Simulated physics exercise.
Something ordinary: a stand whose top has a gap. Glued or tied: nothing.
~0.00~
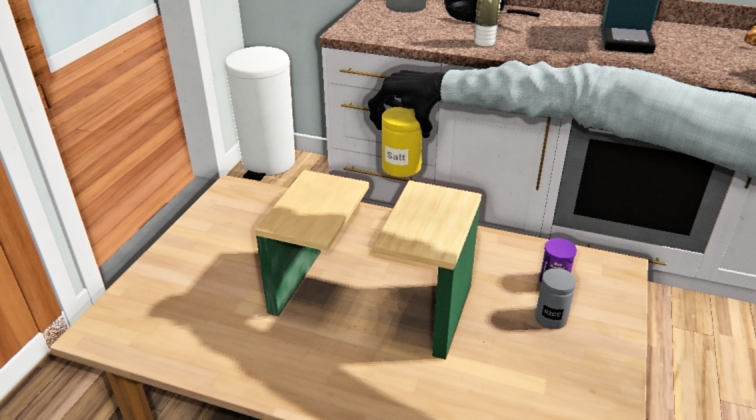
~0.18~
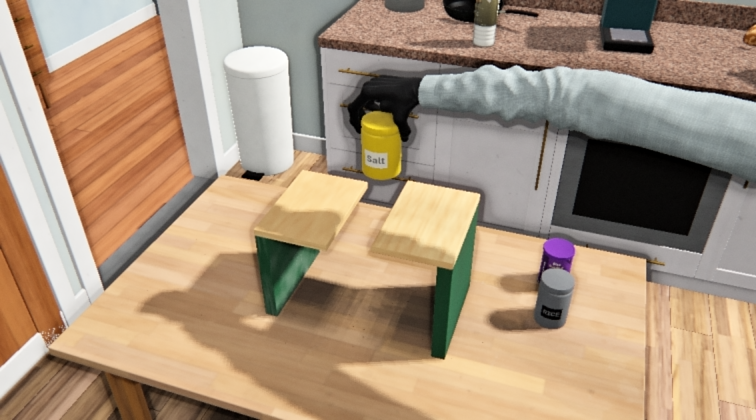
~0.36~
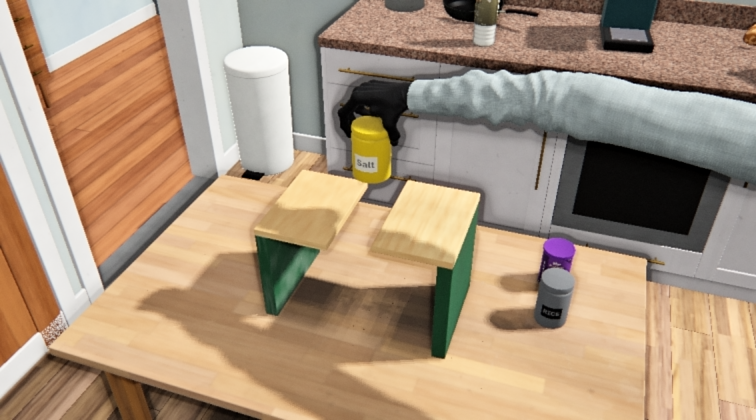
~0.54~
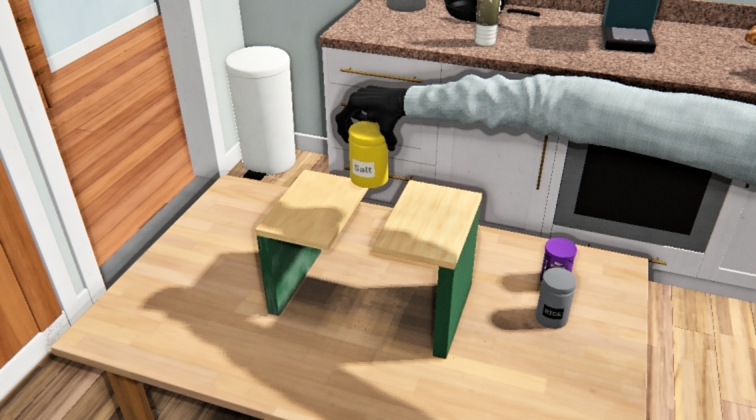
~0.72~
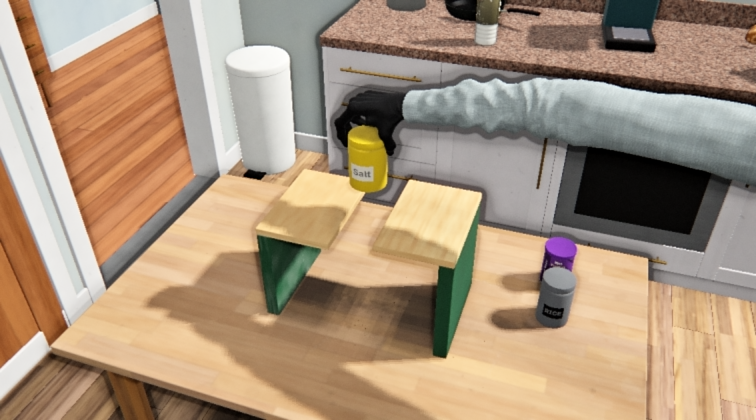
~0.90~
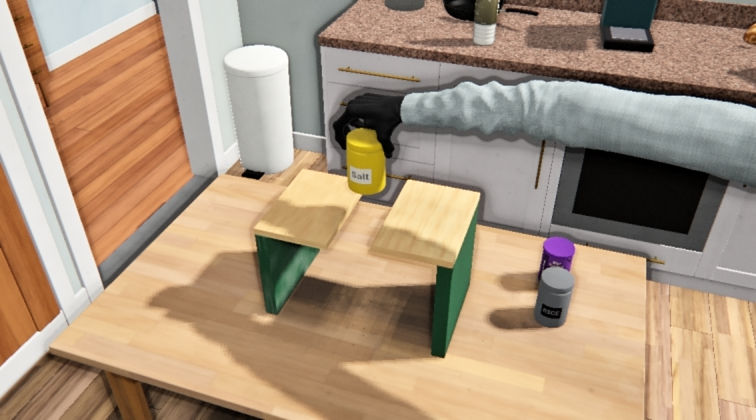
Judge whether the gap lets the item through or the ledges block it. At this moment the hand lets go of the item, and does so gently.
I'd say it passes the gap and lands below.
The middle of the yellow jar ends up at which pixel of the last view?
In the last picture, near pixel (368, 280).
After 1.20 s, yellow jar slid well along near (367, 240).
After 1.30 s, yellow jar slid well along near (368, 272).
At rest (1.9 s), moved from the start, yellow jar; the other 2 in place. Seen from the same camera at the end, yellow jar near (368, 280). The jar drops through.
